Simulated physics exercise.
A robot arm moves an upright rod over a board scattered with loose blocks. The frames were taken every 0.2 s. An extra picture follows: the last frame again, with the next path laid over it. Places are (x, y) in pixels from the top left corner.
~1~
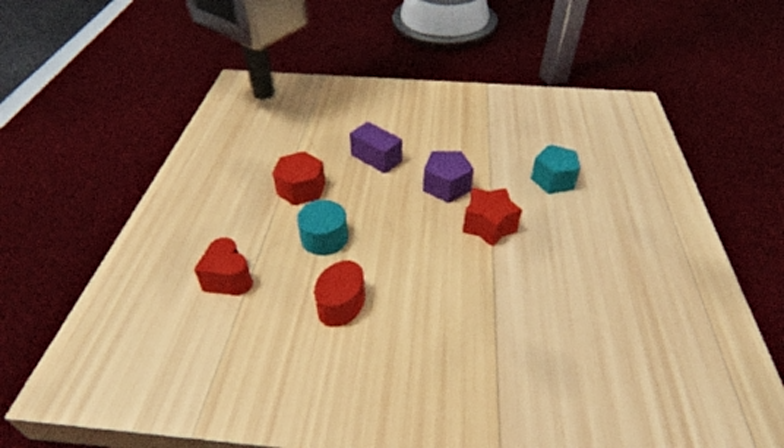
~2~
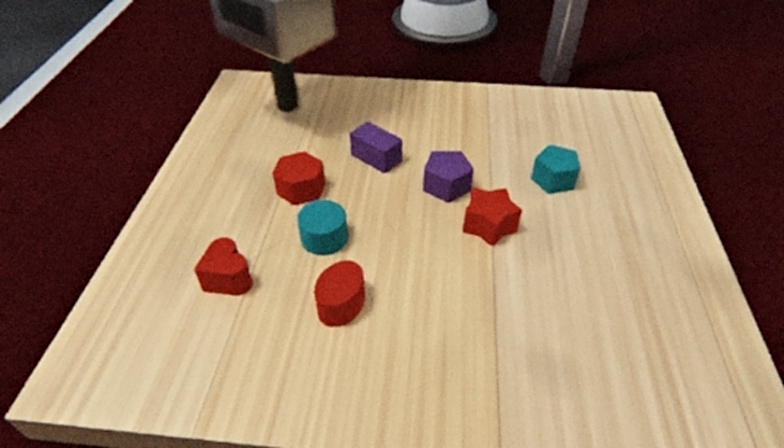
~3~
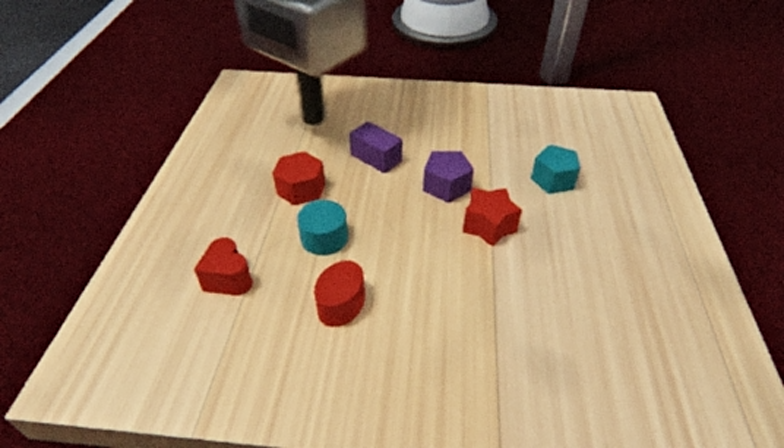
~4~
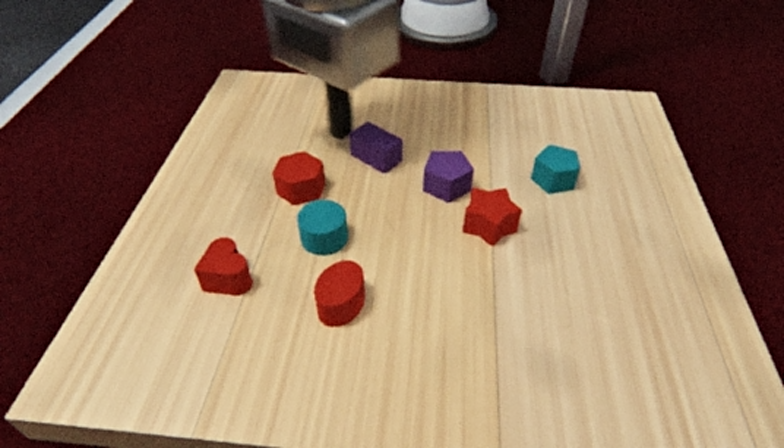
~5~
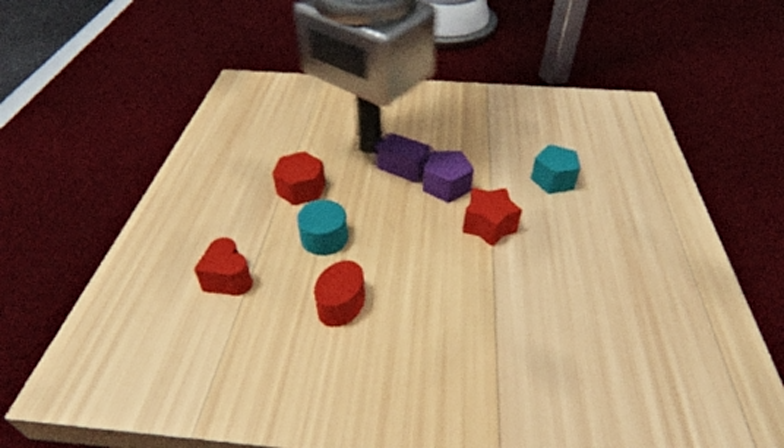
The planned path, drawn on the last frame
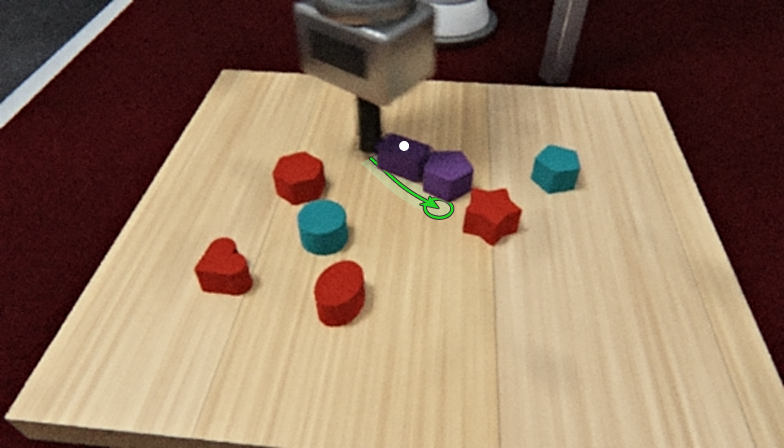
Robot arm moving its upright rod rightward across a wooden board of loose blocks, pushing the purple oblong beside the purple pentagon.
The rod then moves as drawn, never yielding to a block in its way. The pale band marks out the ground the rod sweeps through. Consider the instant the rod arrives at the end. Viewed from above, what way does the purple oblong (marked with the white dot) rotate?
It swings round anticlockwise.
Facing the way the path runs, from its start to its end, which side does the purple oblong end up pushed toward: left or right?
Slides left.
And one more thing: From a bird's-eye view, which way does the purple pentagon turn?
Clockwise.
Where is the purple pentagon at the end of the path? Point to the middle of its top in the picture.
It comes to (489, 171).
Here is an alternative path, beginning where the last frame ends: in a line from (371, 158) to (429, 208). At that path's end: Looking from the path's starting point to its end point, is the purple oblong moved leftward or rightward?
The answer is left.
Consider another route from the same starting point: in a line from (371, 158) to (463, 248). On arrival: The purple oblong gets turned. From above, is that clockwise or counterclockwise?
Seen from above, counterclockwise.
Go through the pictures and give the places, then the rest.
In the first frame, lower end of the rod (264, 95), tops of blocks, purple oblong (376, 136), purple pentagon (448, 164), red star block (493, 203).
In the second frame, rod (289, 107), blocks as before.
In the third frame, rod (314, 119), blocks as before.
In the fourth frame, rod (342, 133), blocks as before.
In the fifth frame, rod (370, 147), purple oblong (404, 146), purple pentagon (448, 164), red star block (493, 203).
The drawn path runs from (371, 158) through (400, 184) to (439, 208); the dot is on the purple oblong.
The first path, step by step. One third of the way, rod (390, 164); purple oblong (428, 156), turned 25° anticlockwise; purple pentagon (476, 170), turned 10° clockwise.
Two thirds of the way, rod (412, 182); purple oblong (447, 159), turned 65° anticlockwise; purple pentagon (488, 171), turned 35° clockwise.
At the end, rod (439, 197); purple oblong (452, 159), turned 75° anticlockwise; purple pentagon (489, 171), turned 35° clockwise; red star block not moved.
